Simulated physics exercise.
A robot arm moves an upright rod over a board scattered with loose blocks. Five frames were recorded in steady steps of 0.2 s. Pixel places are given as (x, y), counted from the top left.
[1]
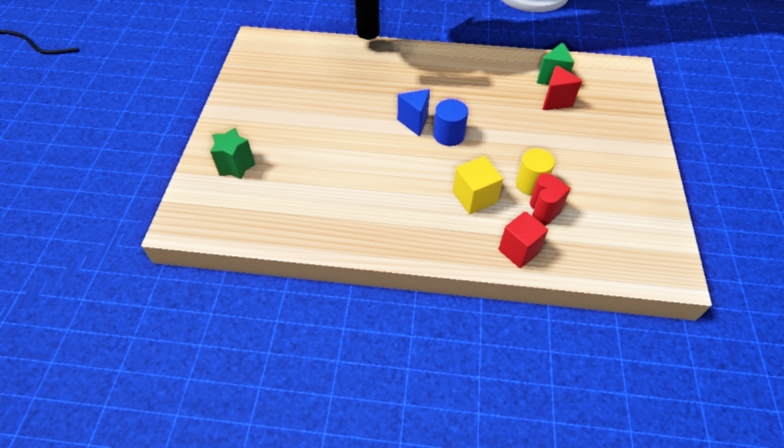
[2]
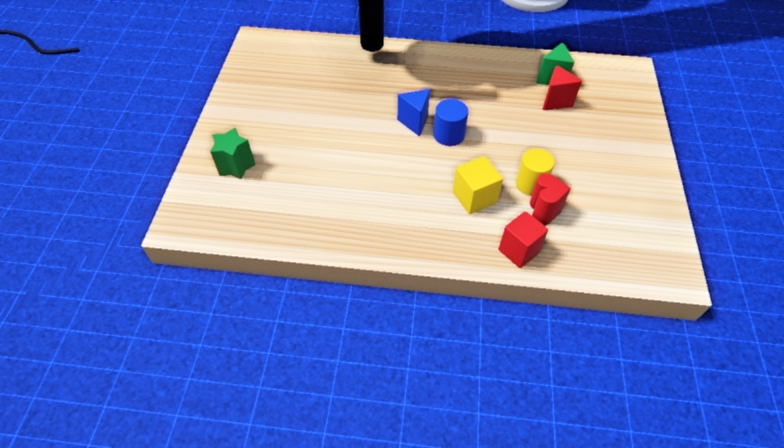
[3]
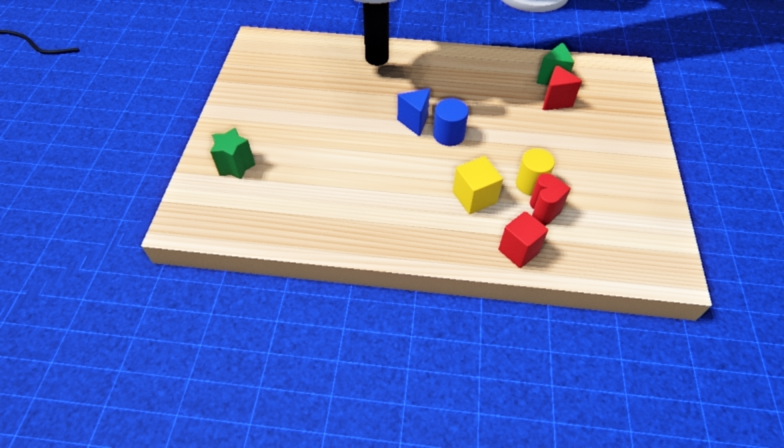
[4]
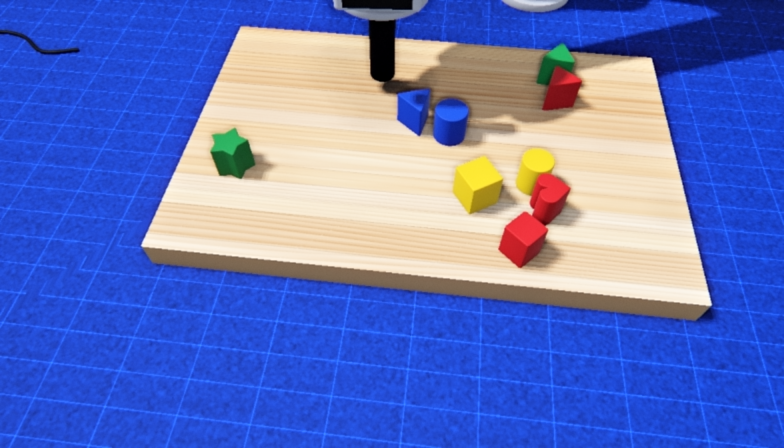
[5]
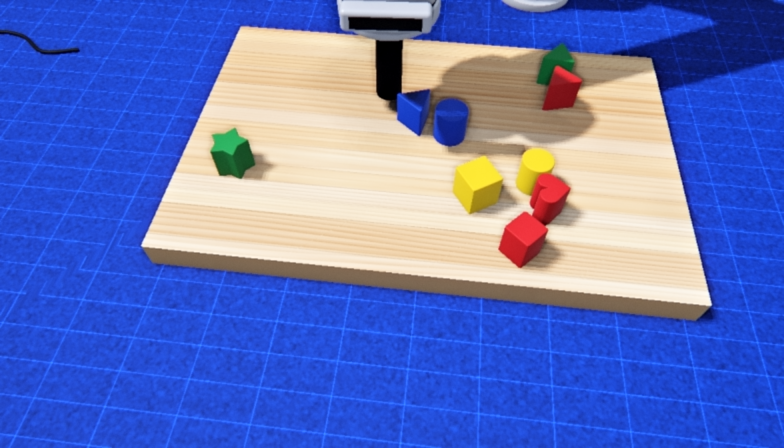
The clip opens on a wooden board scattered with red, yellow, blue and green blocks, with a dark upright rod at its far edge. The rod moves steadily toward the viewer and slightly right, nearing the blue triangle as the white arm above comes into view, while the blocks stay put.
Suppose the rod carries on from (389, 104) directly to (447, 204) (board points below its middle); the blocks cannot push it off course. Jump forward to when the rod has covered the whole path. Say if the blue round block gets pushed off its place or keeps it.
It is carried off its spot.
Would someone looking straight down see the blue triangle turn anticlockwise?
My answer is yes.
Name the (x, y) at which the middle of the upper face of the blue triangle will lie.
The point I'd pick in the picture is (450, 132).
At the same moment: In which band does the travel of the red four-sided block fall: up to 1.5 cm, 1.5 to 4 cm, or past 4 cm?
That one ends up within 1.5 cm of where it is now.
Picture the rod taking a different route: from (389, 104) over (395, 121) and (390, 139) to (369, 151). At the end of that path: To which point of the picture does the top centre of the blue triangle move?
The centre of its top will be at (420, 109).
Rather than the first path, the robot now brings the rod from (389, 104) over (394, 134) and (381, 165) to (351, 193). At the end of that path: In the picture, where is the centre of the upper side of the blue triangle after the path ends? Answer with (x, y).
Expect it around (418, 110).
The first path, step by step. One third of the way, rod (408, 123); blue triangle (432, 116), turned 45° anticlockwise; blue round block (460, 112).
Two thirds of the way, rod (428, 156); blue triangle (450, 132), turned 105° anticlockwise; blue round block (462, 112).
At the end, rod (449, 193); blue triangle (450, 132), turned 105° anticlockwise; blue round block (462, 112); yellow four-sided block (490, 179), turned 30° anticlockwise; red four-sided block in place.
